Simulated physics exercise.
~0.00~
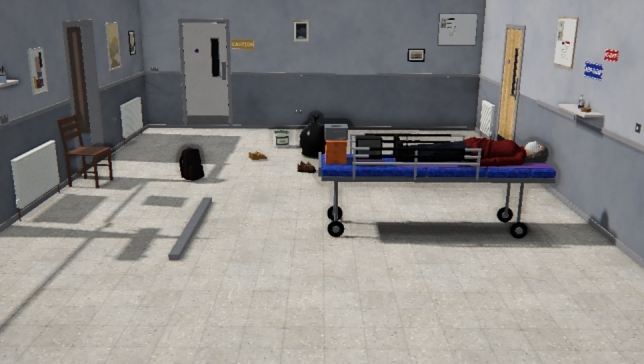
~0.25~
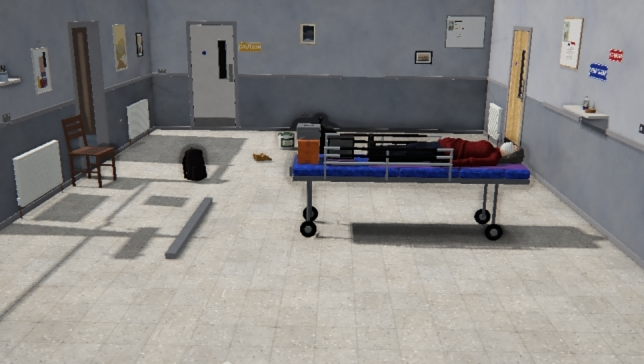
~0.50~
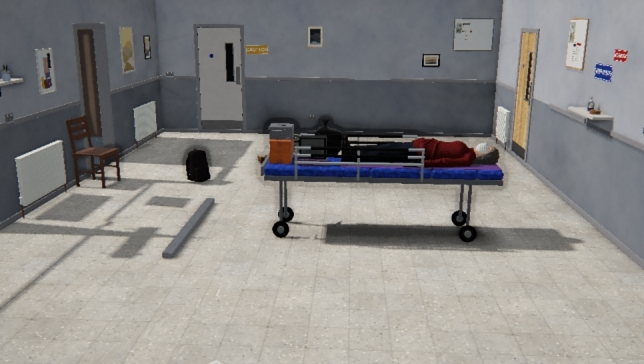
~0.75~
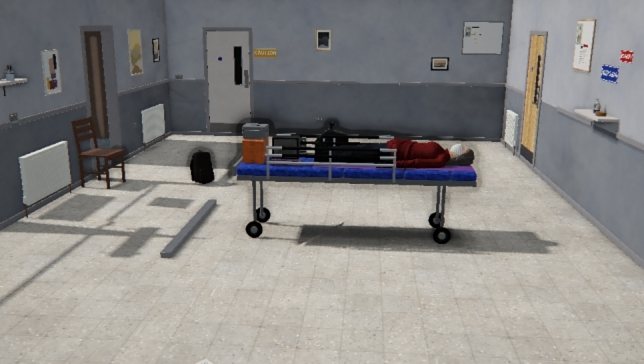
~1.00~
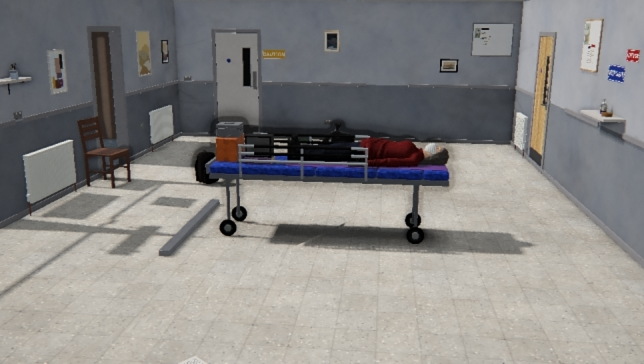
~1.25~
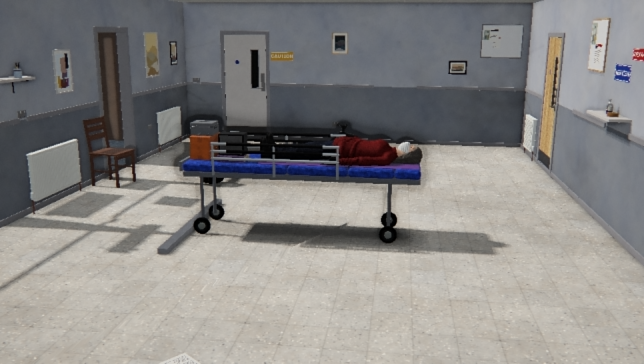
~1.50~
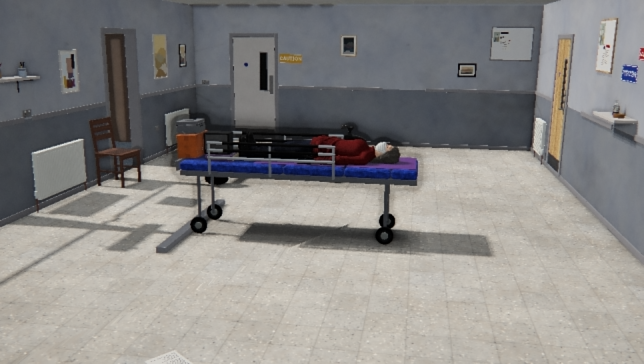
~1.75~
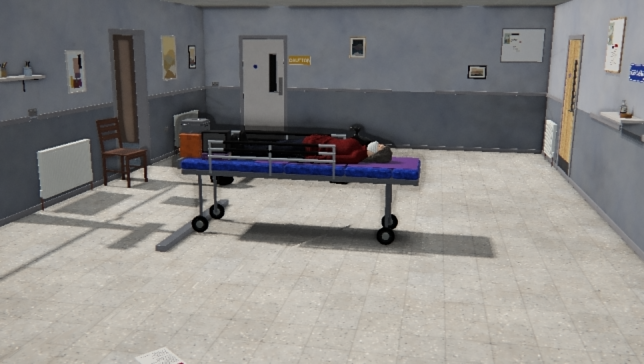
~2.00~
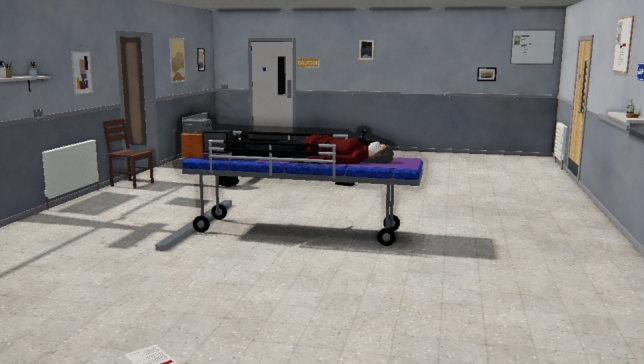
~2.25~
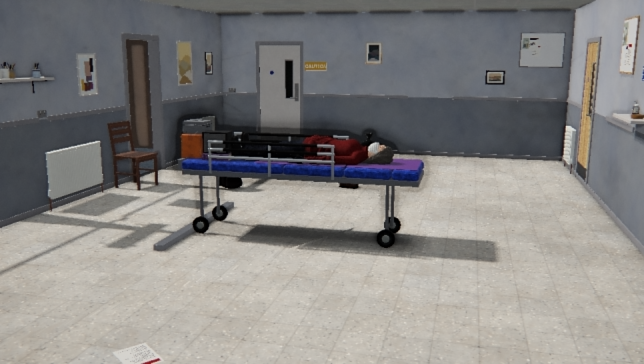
A person in a red top and dark trousers lies on their back on a blue wheeled gurney, head to the right, in a grey-walled room seen from slightly above and side on. Dark gear rests by the legs, with a grey case and an orange bag at the left end. The gurney rolls left across the pale tiled floor, passing in front of a dark backpack, while the view drifts slightly sideways. It stops abruptly at a low grey sill. The person barely shifts, and the case and bag stay aboard as everything rests still.
